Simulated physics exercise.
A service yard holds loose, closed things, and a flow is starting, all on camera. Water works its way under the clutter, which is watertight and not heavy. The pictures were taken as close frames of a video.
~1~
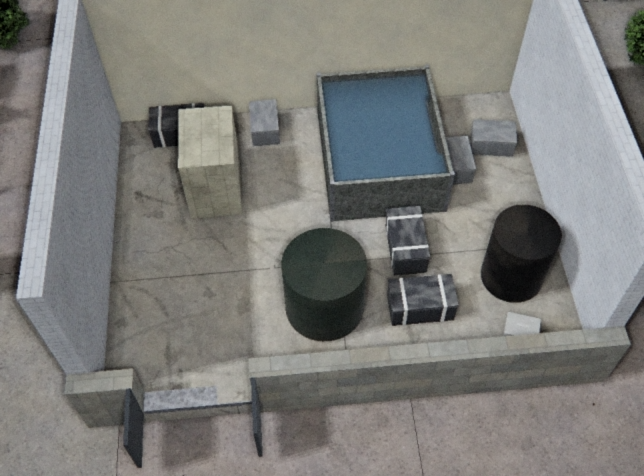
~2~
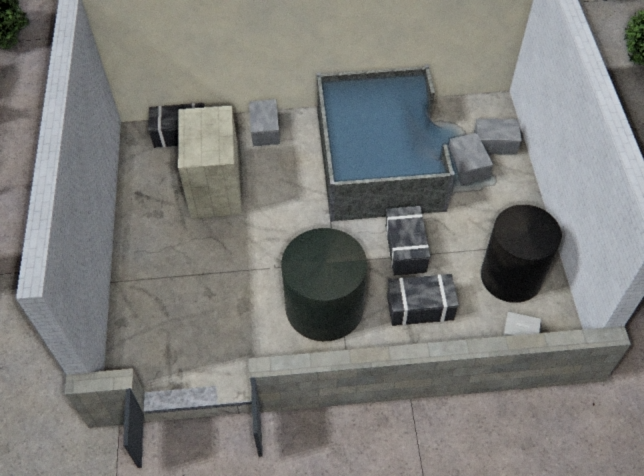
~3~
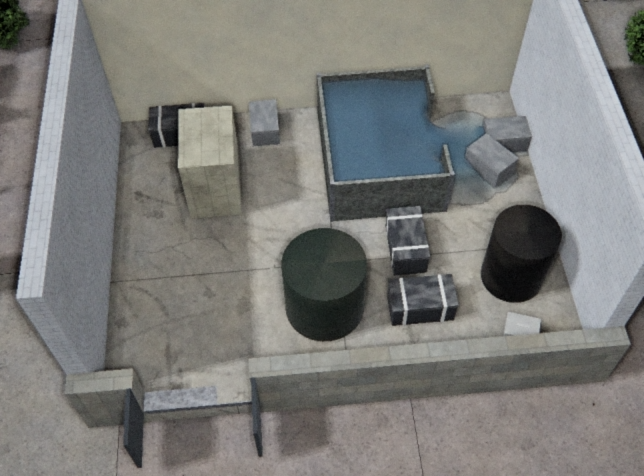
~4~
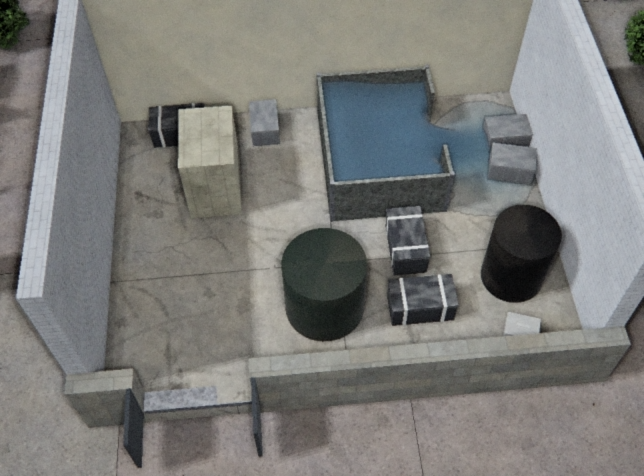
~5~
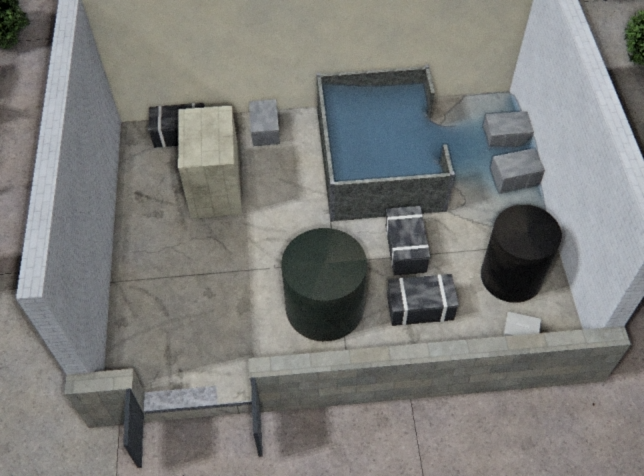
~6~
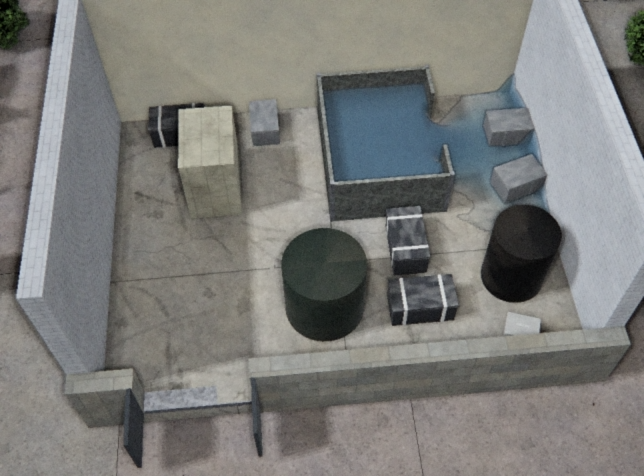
Water pours from a gap in the tank's right side and pushes two gray crates.
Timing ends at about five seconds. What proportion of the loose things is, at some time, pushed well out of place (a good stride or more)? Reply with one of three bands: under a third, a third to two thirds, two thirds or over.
Two thirds or over.
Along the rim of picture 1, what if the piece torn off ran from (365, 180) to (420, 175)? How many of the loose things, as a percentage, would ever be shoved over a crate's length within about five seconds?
I make it 70 per cent.
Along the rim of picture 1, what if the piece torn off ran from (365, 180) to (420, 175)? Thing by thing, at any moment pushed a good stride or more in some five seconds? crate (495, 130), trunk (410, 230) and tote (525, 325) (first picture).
First covers that distance, second covers that distance, third covers that distance.
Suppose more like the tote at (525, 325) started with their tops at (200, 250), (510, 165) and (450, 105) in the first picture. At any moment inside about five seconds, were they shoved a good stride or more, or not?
The first sits tight, the second travels far, the third travels far.
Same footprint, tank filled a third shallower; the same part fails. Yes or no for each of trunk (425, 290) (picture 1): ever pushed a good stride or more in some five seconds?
Regarding the one you named: Never got there.
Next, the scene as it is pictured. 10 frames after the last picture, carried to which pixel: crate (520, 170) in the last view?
My guess is roughly (447, 213).
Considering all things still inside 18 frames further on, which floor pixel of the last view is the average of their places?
Around (356, 211).
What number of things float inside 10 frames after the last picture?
I make it 2 of them.
A moment on, 1 of 7 are well off their spots; 1 afloat.
Next, 1 of 7 are well off their spots; 2 afloat.
Later, 5 of 7 are well off their spots; 3 afloat.
In the end, 5 of 7 are well off their spots, and 6 have been at some point; 3 afloat.
